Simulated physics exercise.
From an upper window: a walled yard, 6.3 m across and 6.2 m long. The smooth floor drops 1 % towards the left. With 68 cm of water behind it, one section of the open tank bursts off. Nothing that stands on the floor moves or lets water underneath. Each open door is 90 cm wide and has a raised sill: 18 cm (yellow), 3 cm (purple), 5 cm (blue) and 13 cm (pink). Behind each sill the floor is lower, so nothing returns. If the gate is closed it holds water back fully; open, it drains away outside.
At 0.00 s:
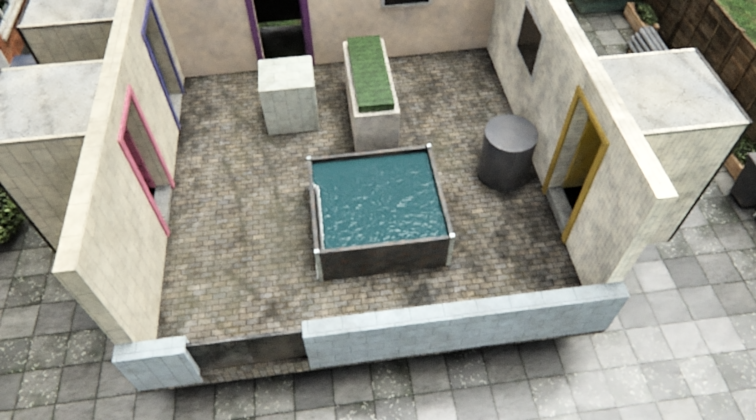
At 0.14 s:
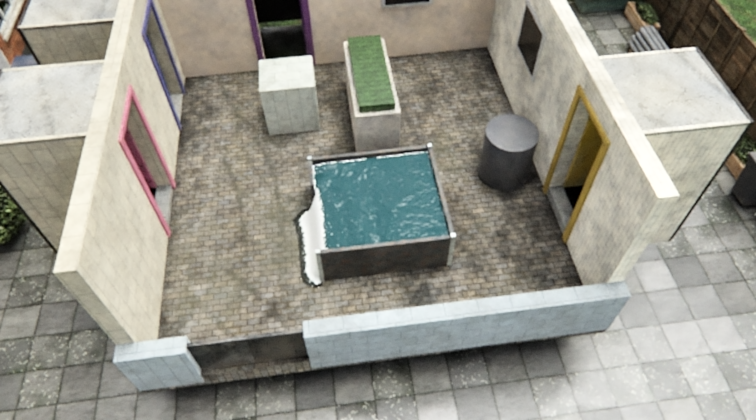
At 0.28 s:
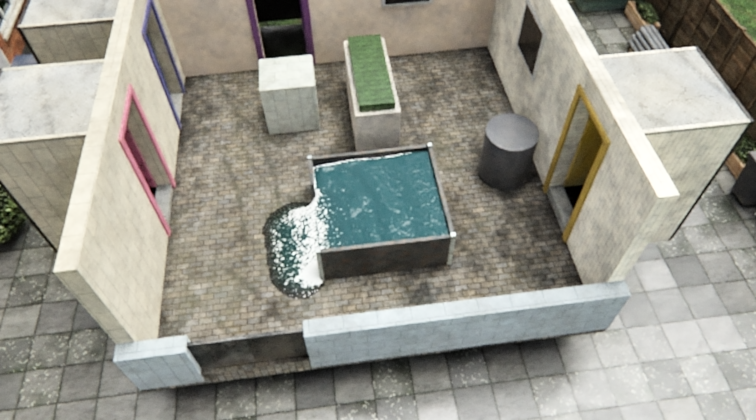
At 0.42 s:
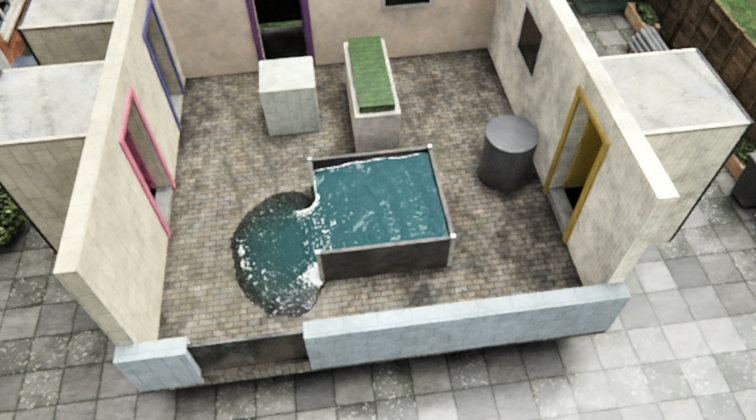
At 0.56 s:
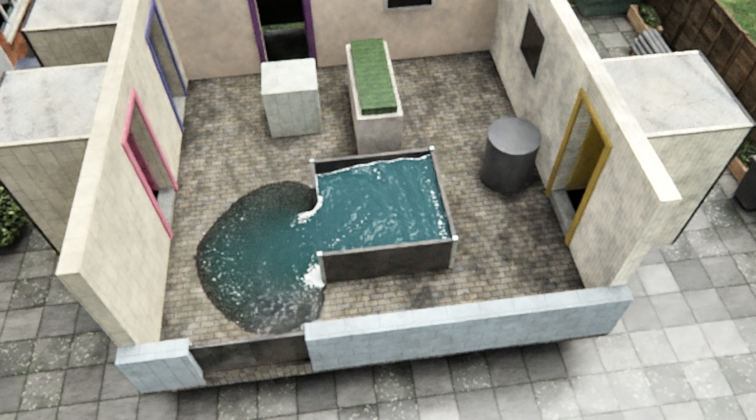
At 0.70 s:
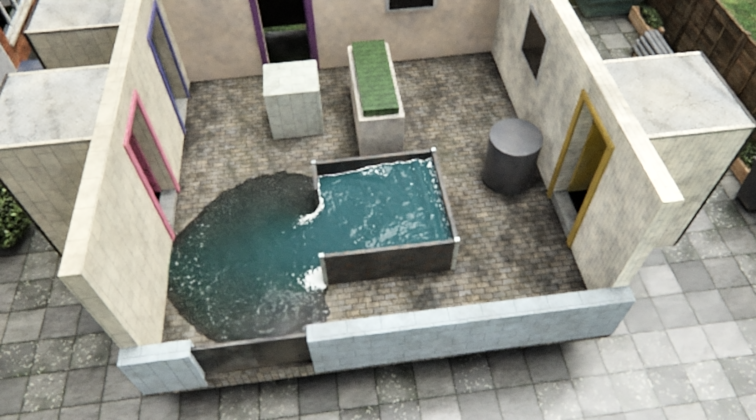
Blue-green water sits rippling in an open, dark-sided square tank on the brown paved floor of a walled yard, seen from high above. Around it stand a pale block, a grass-topped planter, a grey cylinder, and pink, blue, purple and yellow doorways. The tank's left side bursts off, and water pours out in white foam, spreading leftward in a widening rounded pool as the view shifts very slightly.
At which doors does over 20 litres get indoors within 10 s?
Within that time: At the yellow door it stays under the limit; at the purple door it exceeds the limit; at the blue door it exceeds the limit; at the pink door it goes over the limit.
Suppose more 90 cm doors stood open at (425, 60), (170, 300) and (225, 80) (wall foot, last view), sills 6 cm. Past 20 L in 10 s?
In turn: Not over, above, over.
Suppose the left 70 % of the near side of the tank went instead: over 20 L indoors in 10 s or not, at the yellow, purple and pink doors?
Then: Yellow below, purple above, pink below.
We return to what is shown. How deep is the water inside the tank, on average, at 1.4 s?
About 39 cm.
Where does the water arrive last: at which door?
Last comes the yellow one.
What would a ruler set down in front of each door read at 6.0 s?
In cm: Yellow 5, purple 9, blue 12, pink 13.
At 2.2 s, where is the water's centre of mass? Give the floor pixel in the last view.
Around (288, 253).
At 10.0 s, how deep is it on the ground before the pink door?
About 7.0 cm.
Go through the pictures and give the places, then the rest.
In the first frame, still water, 68 cm deep, in the open tank at (377, 199).
In the second frame, water pours out at (320, 235) and has run 0.7 m, to (305, 213); typically 9 cm deep outside, 68 cm at the open tank's back.
In the third frame, water pours out at (320, 236) and has run 1.0 m, to (273, 219); typically 11 cm deep outside, 68 cm at the open tank's back.
In the fourth frame, water pours out at (320, 239) and has run 1.4 m, to (236, 243); typically 9 cm deep outside, 67 cm at the open tank's back.
In the fifth frame, the front is at (204, 246), 1.9 m from the gap at (322, 240); 3.9 m2 of floor is under water; 60 cm left at the back of the open tank.
In the sixth frame, the front is at (172, 248), 2.5 m from the gap at (324, 242); 5.6 m2 of floor is under water; 57 cm left at the back of the open tank.
After 1.4 s water covers 25 % of the floor and is deepest (52 cm) near (159, 369); yellow door not reached, purple door not reached, blue door not reached, pink door 24 cm at the sill, 9 L in.
After 2.2 s water covers 25 % of the floor and is deepest (44 cm) near (168, 290); yellow door not reached, purple door not reached, blue door 4 cm at the sill, 0 L in, pink door 25 cm at the sill, 50 L in.
After 3.5 s water covers 45 % of the floor and is deepest (22 cm) near (263, 289); yellow door not reached, purple door 4 cm at the sill, 0 L in, blue door 5 cm at the sill, 0 L in, pink door 19 cm at the sill, 91 L in.
After 6.0 s water covers 70 % of the floor and is deepest (18 cm) near (188, 101); yellow door 5 cm at the sill, 0 L in, purple door 9 cm at the sill, 40 L in, blue door 12 cm at the sill, 16 L in, pink door 13 cm at the sill, 107 L in.
After 10.0 s water covers 95 % of the floor and is deepest (11 cm) near (188, 108); yellow door 6 cm at the sill, 0 L in, purple door 6 cm at the sill, 87 L in, blue door 11 cm at the sill, 119 L in, pink door 7 cm at the sill, 107 L in.
